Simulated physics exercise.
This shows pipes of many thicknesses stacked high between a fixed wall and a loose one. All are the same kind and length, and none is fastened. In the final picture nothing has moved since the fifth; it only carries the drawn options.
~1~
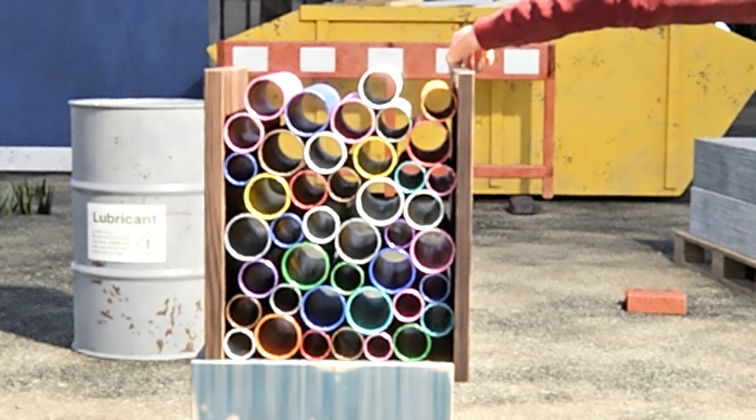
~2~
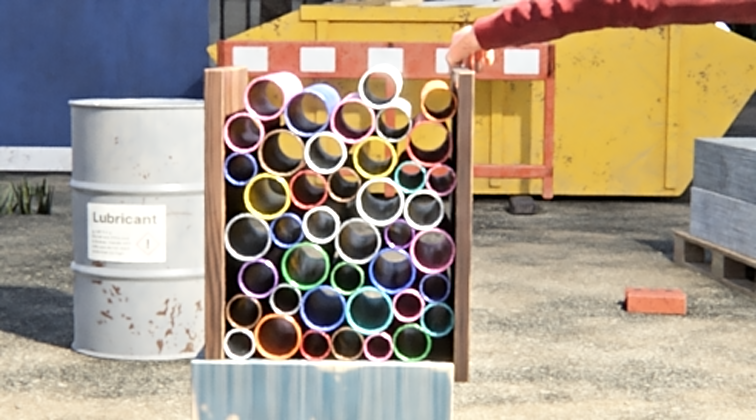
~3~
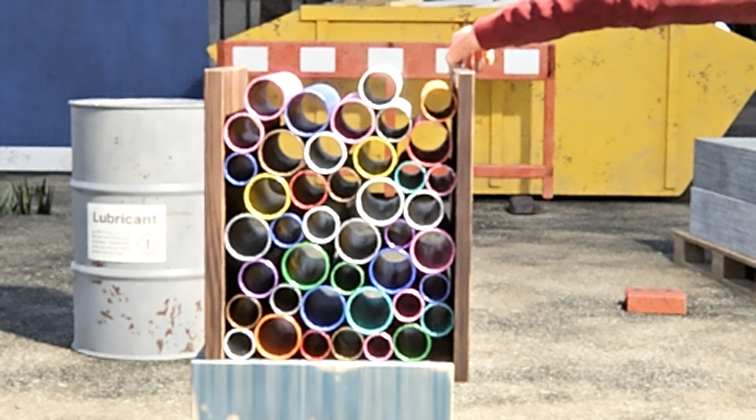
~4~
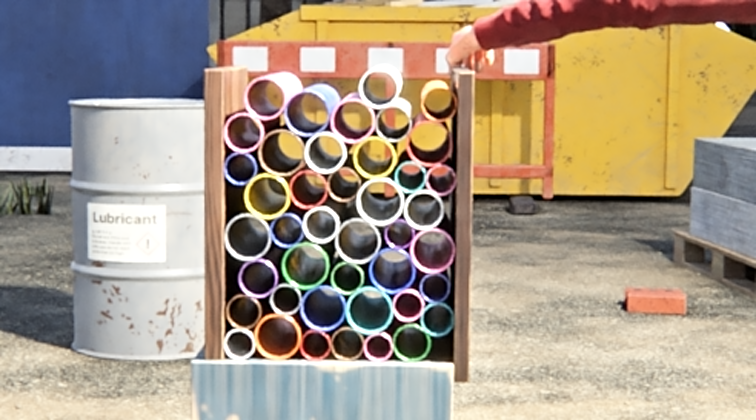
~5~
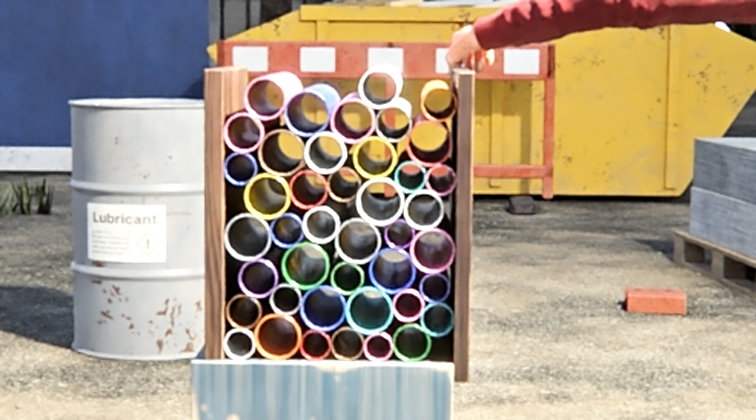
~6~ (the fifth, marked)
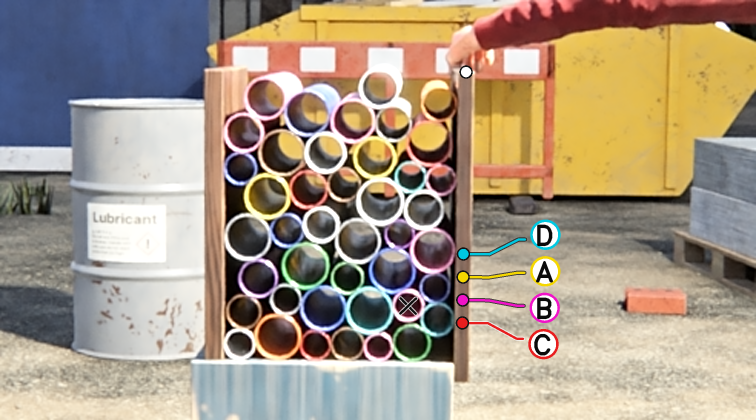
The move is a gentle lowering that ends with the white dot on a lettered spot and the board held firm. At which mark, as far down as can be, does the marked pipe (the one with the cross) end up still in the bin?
C is the limit.
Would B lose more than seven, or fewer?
More than seven.
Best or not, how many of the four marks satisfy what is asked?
Four of the four.
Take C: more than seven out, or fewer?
At C, more than seven.
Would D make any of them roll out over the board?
Yes, at D.
On the marked copy, A at (463, 277); B at (463, 300); C at (462, 323); D at (463, 254); the cross at (408, 306); the white dot at (466, 72).
With C. Early on, top of the board (456, 184).
Further on, top of the board (455, 303).
At the end, top of the board (454, 322), about twenty out over the board, the crossed one still inside.
As for the rest, A keeps the crossed one inside; B keeps the crossed one inside; D keeps the crossed one inside.
